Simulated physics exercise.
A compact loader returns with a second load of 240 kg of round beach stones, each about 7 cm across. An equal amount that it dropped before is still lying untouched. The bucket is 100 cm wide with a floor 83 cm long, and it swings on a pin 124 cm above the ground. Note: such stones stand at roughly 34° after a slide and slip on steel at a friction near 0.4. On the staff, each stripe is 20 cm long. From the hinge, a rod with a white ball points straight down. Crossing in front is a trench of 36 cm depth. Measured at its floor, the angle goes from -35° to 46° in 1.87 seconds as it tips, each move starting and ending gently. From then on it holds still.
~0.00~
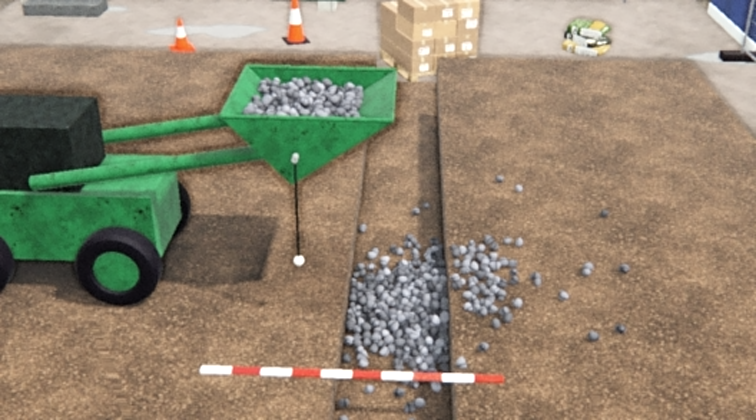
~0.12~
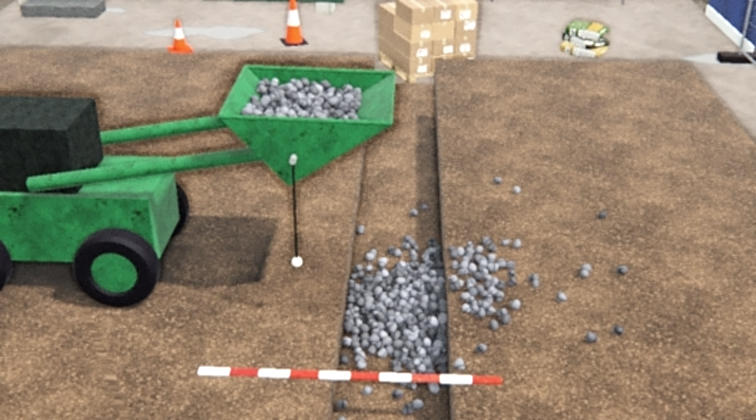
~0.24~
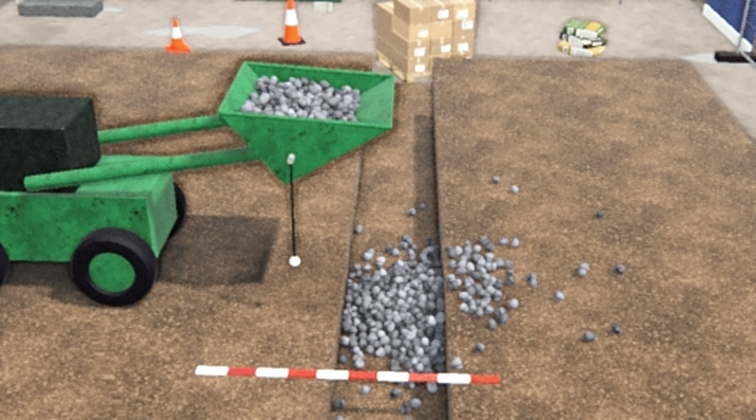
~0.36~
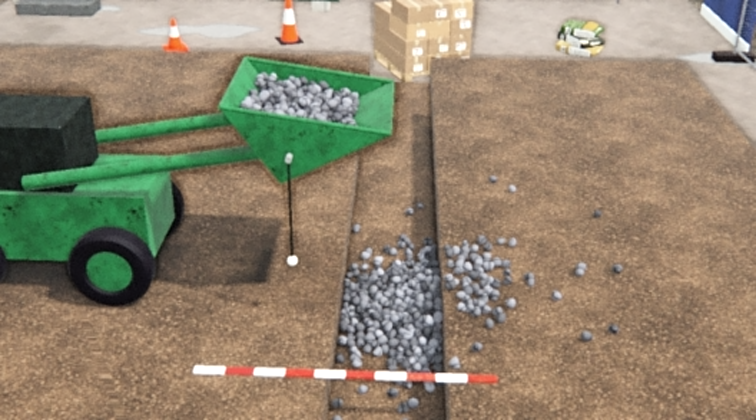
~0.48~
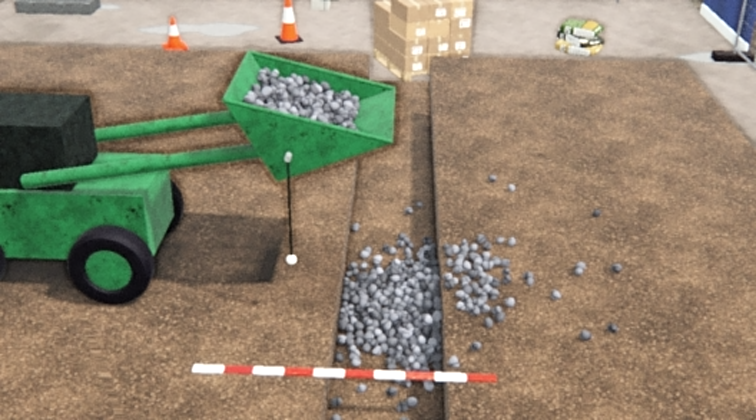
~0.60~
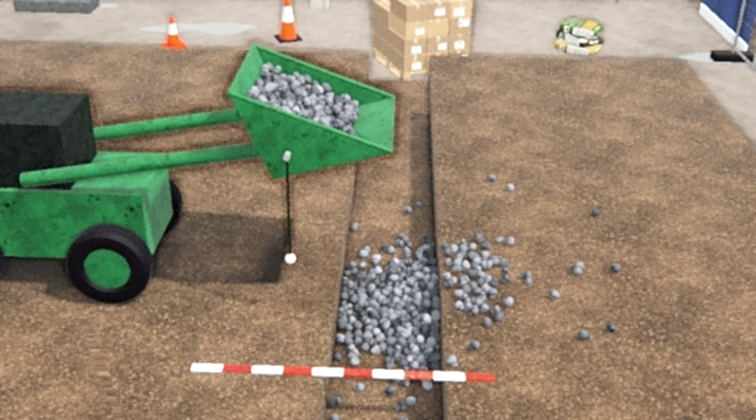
On a dirt lot, a green wheeled loader slowly tilting its stone-filled bucket rightward beside a trench partly filled with grey stones.
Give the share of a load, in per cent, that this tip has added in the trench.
This tip adds roughly 100 per cent of a load.
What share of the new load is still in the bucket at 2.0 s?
It holds some 5 percent.
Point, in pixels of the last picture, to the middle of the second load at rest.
Their centre rests close to (399, 295).
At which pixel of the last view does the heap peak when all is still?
Peak pixel: Approx. (474, 272).
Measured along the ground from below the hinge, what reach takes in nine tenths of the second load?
Distance ahead of it: About 100 cm.
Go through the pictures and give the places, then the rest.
In the first frame, the bucket is at -35°, its lip at (393, 121); the top of the load is at (300, 97). The earlier load is highest near (517, 274), 4 cm above ground level, 85 % in the trench, 15 % past the trench.
In the second frame, the bucket is at -34°, its lip at (391, 124); the top of the load is at (286, 96); the stones move at 0.0 m/s on average.
The third frame shows lip at (391, 128), floor tilted -31°, highest stones at (272, 90); the stones move at 0.1 m/s on average.
The fourth frame shows lip at (391, 134), floor tilted -27°, highest stones at (272, 88); the stones move at 0.1 m/s on average.
In the fifth frame, the bucket is at -22°, its lip at (392, 142); the top of the load is at (272, 83); the stones move at 0.2 m/s on average.
The sixth frame shows lip at (392, 152), floor tilted -15°, highest stones at (268, 77); the stones move at 0.2 m/s on average.
After 1.4 s the floor is at 33°; in per cent of one load, 91 in the bucket, 95 in the trench, 15 past the trench; the foremost stones are at (577, 266).
After 2.0 s the floor is at 46°; in per cent of one load, 6 in the bucket, 179 in the trench, 15 past the trench; the foremost stones are at (577, 266).
After 2.3 s the floor is at 46°; in per cent of one load, 0 in the bucket, 185 in the trench, 15 past the trench; the foremost stones are at (577, 266).
After 4.8 s the floor is at 46°; in per cent of one load, 0 in the bucket, 185 in the trench, 15 past the trench; the foremost stones are at (577, 266). Net gain in the trench, 100.
